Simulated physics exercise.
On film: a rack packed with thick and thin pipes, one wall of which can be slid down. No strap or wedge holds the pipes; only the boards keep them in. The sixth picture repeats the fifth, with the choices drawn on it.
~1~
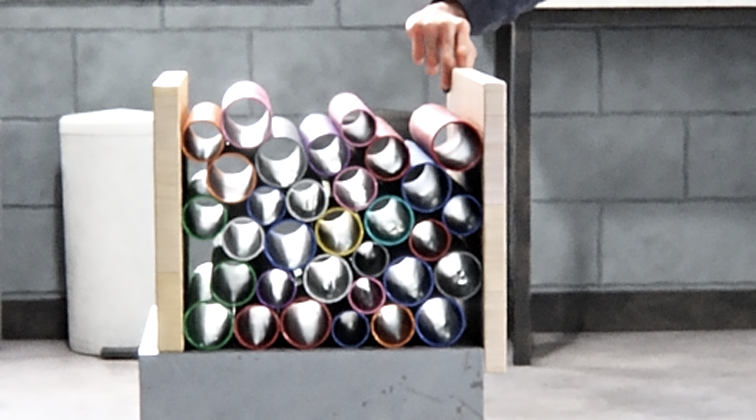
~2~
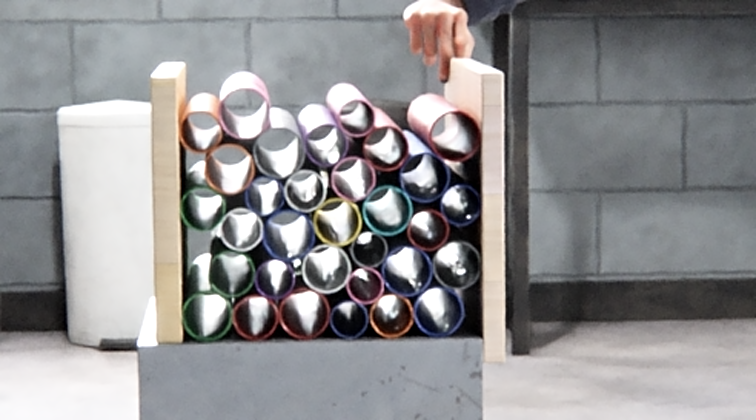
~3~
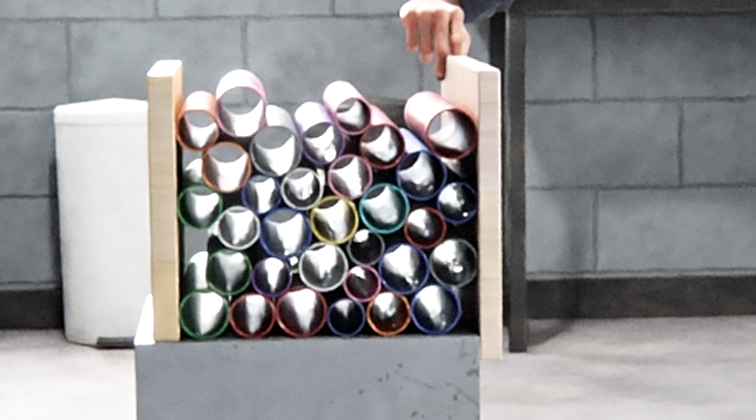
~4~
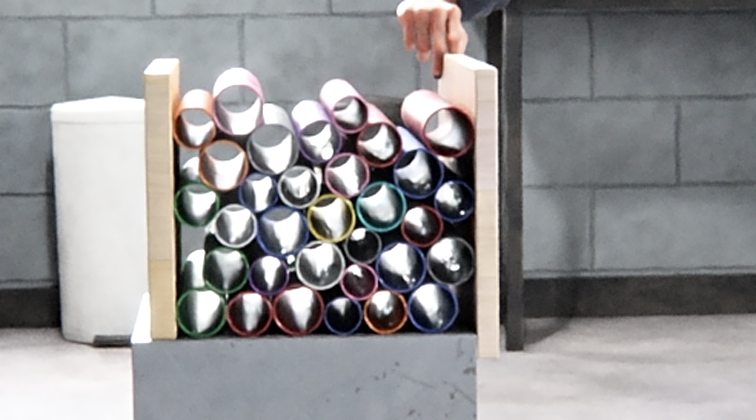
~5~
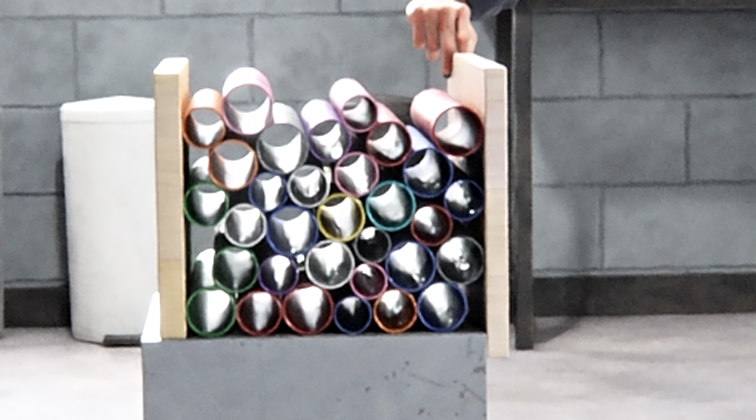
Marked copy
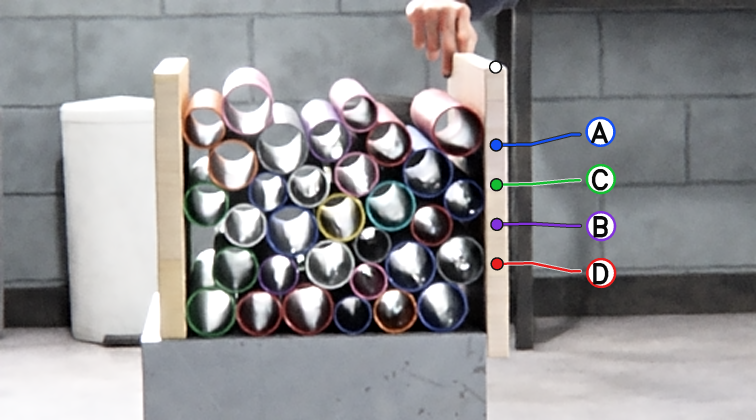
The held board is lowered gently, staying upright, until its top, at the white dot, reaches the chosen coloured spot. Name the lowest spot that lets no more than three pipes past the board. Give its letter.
It can be let down to B.
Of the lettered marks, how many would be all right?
Three of the four.
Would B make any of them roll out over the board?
Yes.
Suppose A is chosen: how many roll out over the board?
With A, none.
On the copy, A at (497, 145); B at (497, 224); C at (497, 185); D at (498, 264); the white dot at (496, 67).
On B. First, top of the board (484, 140).
Then, top of the board (485, 222).
Finally, top of the board (485, 224), one out over the board.
By contrast, A none out over the board; C none out over the board; D more than three out over the board.
